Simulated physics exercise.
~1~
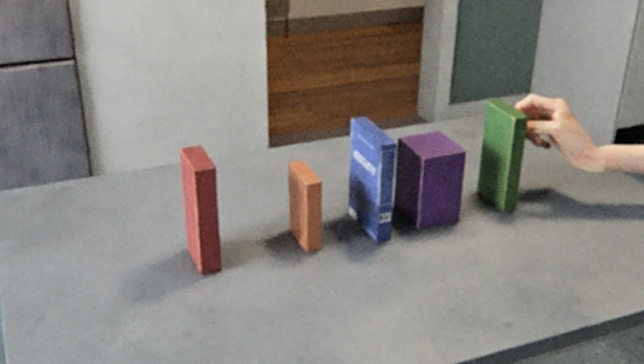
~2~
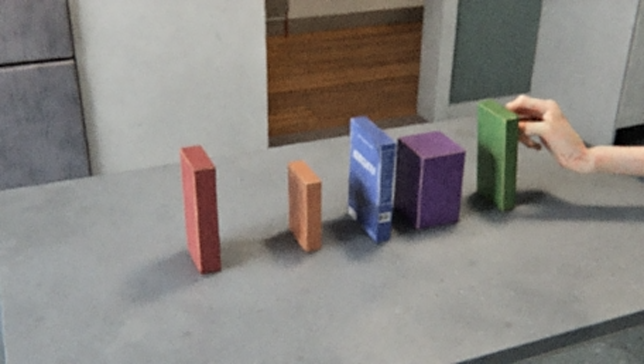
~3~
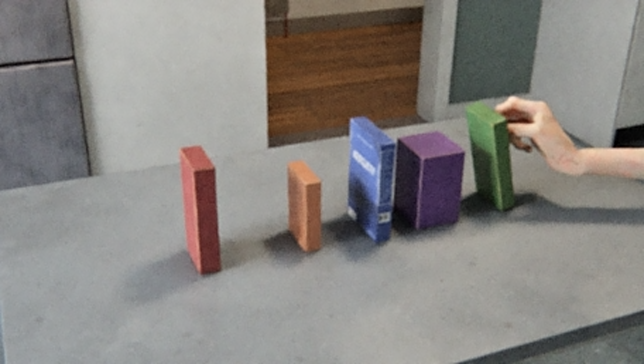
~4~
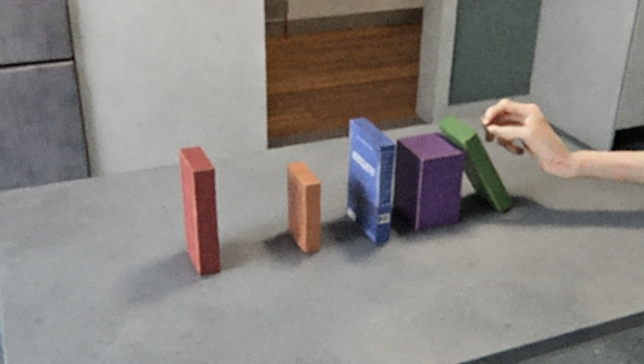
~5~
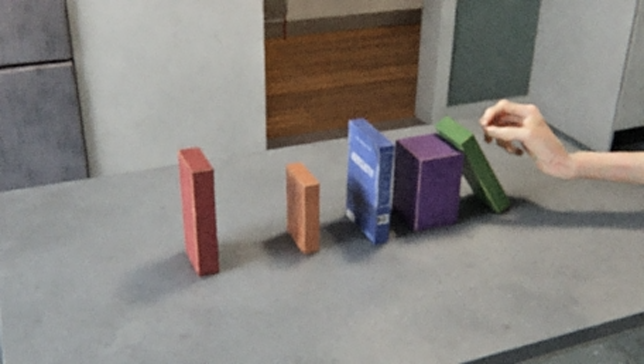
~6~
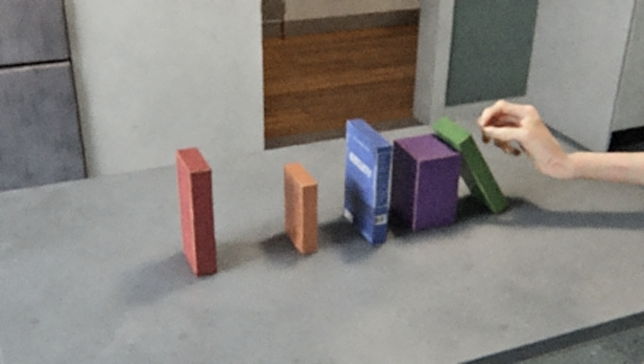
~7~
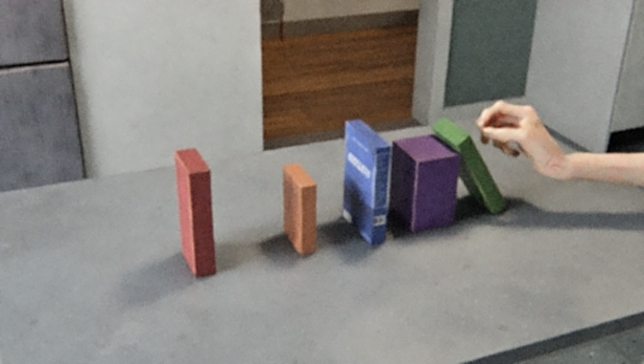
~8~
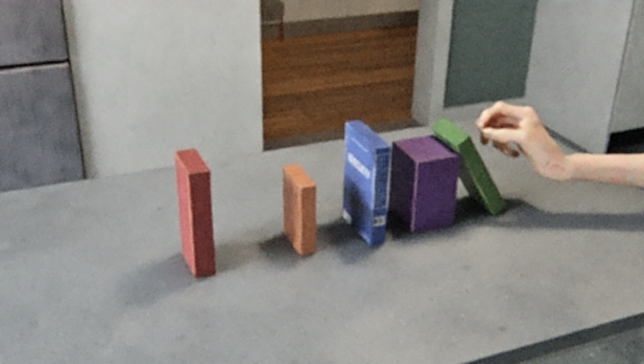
On a grey tabletop, a hand tips the green board left until it leans on the purple block.
